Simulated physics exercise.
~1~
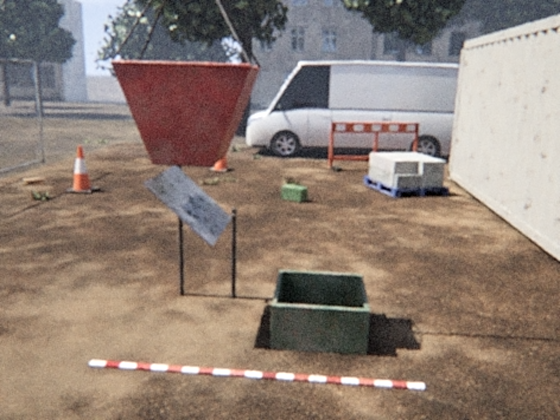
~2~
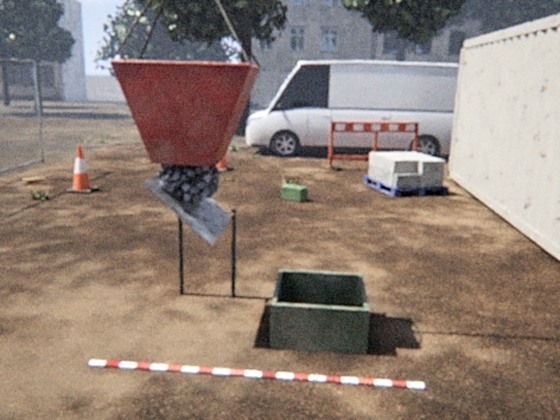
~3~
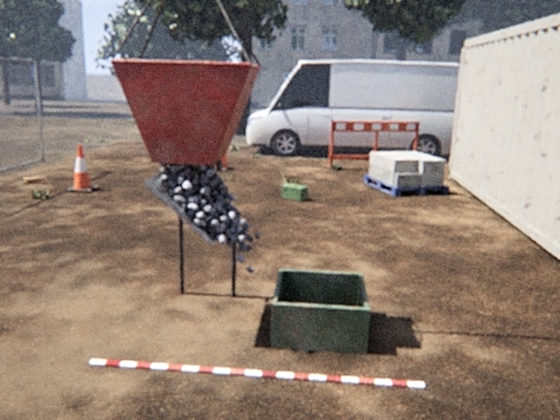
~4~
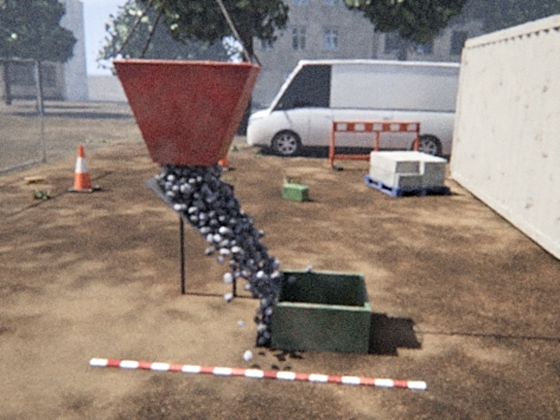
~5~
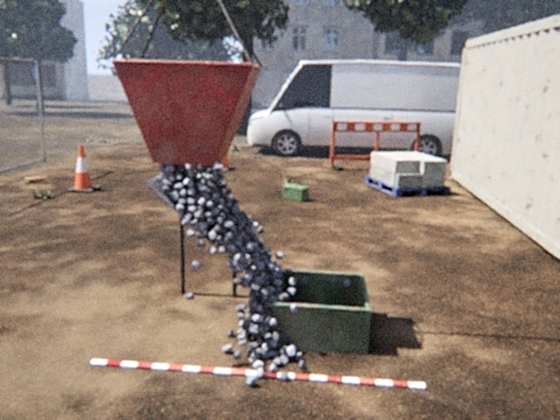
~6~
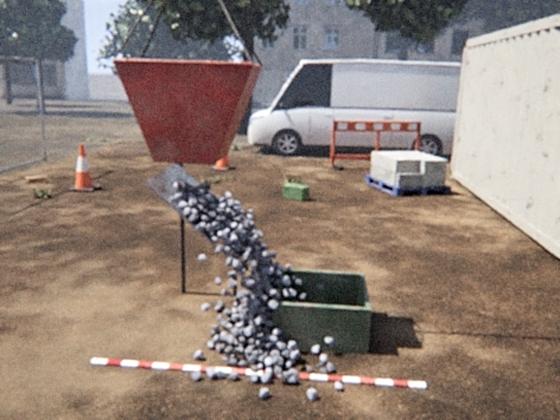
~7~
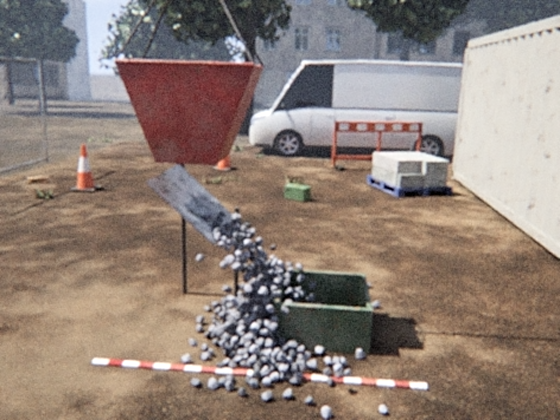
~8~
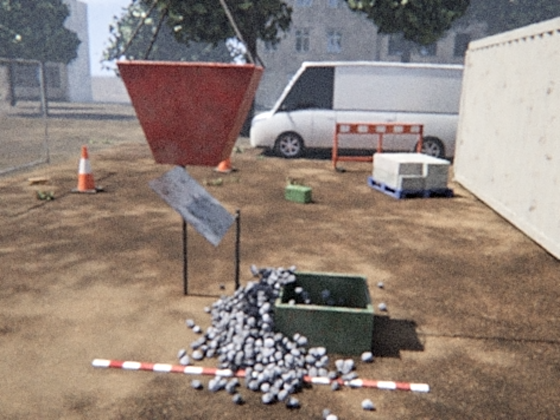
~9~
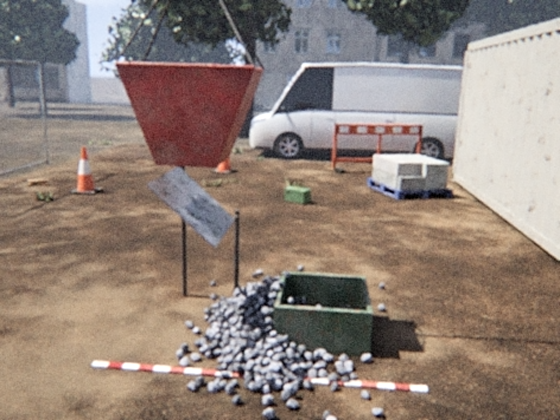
On a sunlit dirt yard with a white van and a pale container behind, a red skip hangs above a tilted grey steel plate, with an open green bin below to the right. Dark and pale grey stones drop from the skip's bottom onto the plate and slide down to the right. They pour off its lower edge against the bin's near left side, and many spill across the ground and over the red and white staff. The skip empties and the plate clears. Most stones end heaped left of the bin, some scatter in front and to the right, and few land inside.
